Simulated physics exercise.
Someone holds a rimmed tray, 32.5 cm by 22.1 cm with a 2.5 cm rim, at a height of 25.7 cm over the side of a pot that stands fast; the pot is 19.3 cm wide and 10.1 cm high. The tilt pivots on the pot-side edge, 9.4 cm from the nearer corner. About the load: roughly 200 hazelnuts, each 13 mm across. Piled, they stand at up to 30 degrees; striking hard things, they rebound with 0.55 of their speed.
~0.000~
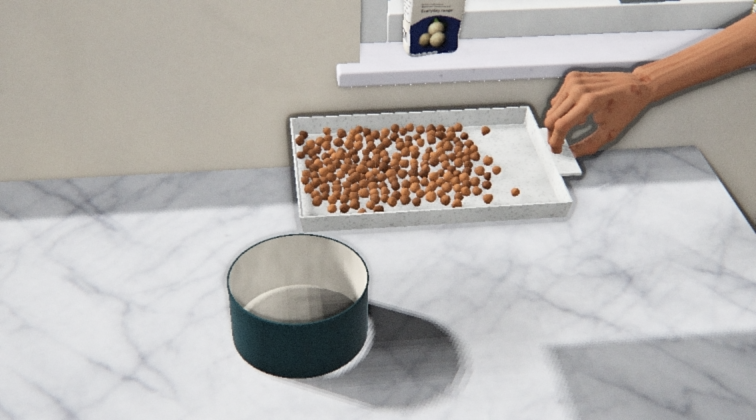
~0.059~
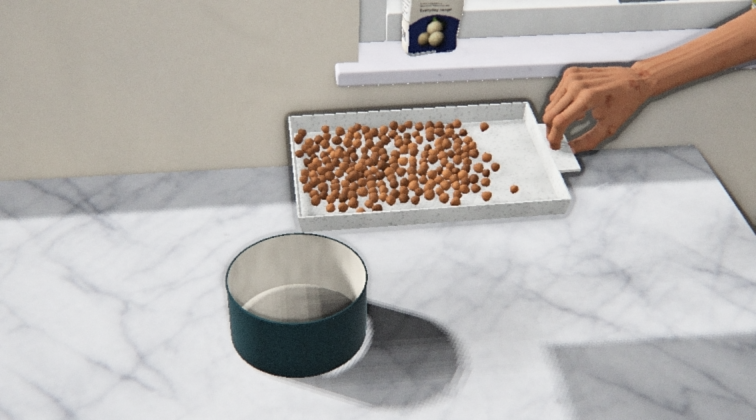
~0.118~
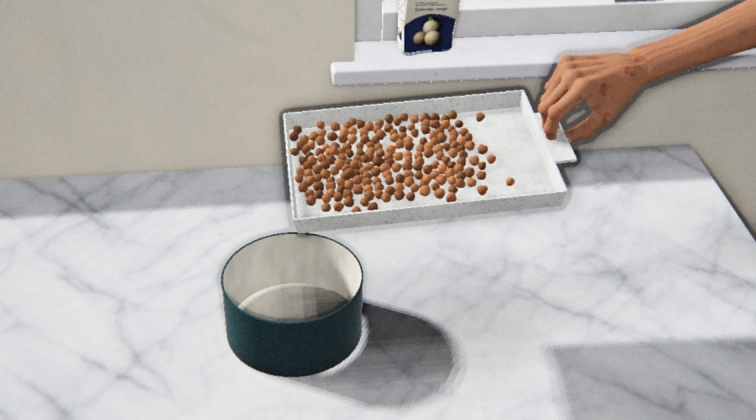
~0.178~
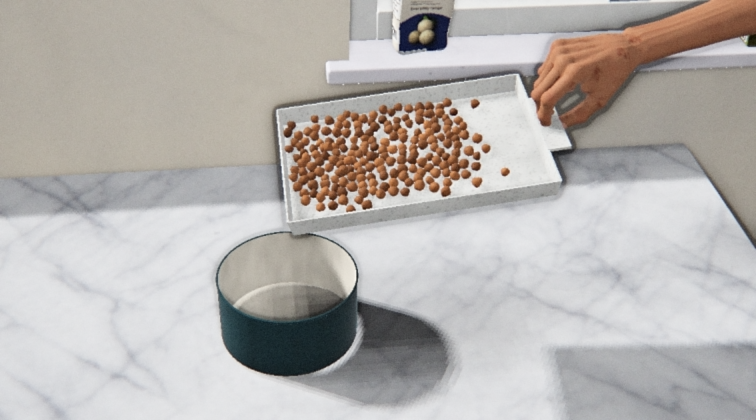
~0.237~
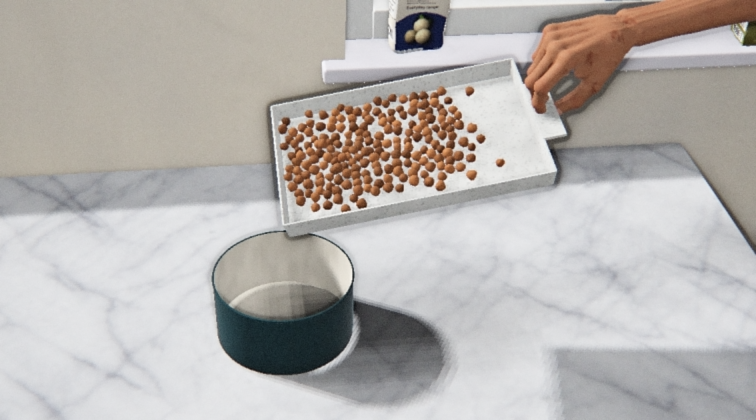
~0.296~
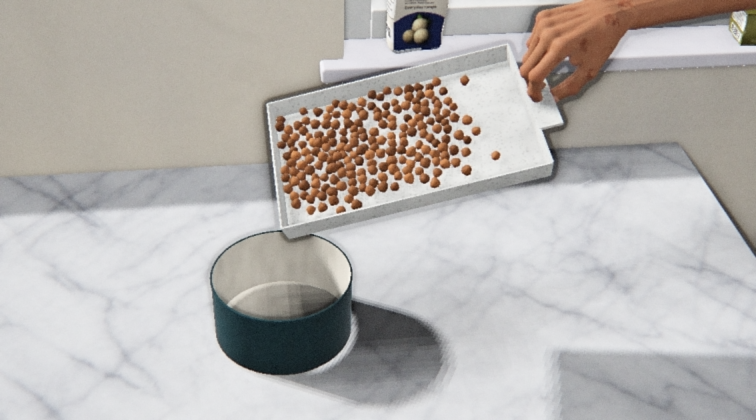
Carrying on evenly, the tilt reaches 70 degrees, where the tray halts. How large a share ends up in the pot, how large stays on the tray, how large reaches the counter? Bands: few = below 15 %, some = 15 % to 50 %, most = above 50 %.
Pot: Few, tray: Most, counter: Few.
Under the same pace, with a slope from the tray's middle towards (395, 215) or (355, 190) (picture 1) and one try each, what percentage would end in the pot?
Around 0 % for the first direction, around 0 % for the second.
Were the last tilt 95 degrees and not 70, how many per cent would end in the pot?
I'd say close to 40 percent.
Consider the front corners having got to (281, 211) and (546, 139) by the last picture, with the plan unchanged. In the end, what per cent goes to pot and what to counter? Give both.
Split: Pot = 0, counter = 0.
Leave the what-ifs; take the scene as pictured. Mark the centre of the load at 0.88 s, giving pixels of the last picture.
Approximately (324, 153) in the last picture.
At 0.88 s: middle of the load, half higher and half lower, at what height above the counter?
Roughly 32 centimetres, more or less.
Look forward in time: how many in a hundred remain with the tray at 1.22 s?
It's roughly 95 percent.
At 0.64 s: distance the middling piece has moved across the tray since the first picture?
Displacement on the tray: Roughly 5 cm.
Then, at 0.64 s, tilt 43 degrees; the tray holds 100 %, the pot 0 %.
Then, at 0.88 s, tilt 60 degrees; the tray holds 100 %, the pot 0 %.
After 1.22 s, tilt 70 degrees; the tray holds 95 %, the pot 0 %.
By 1.9 s all is still; pot 0 %, tray 95 %, counter 5 %.
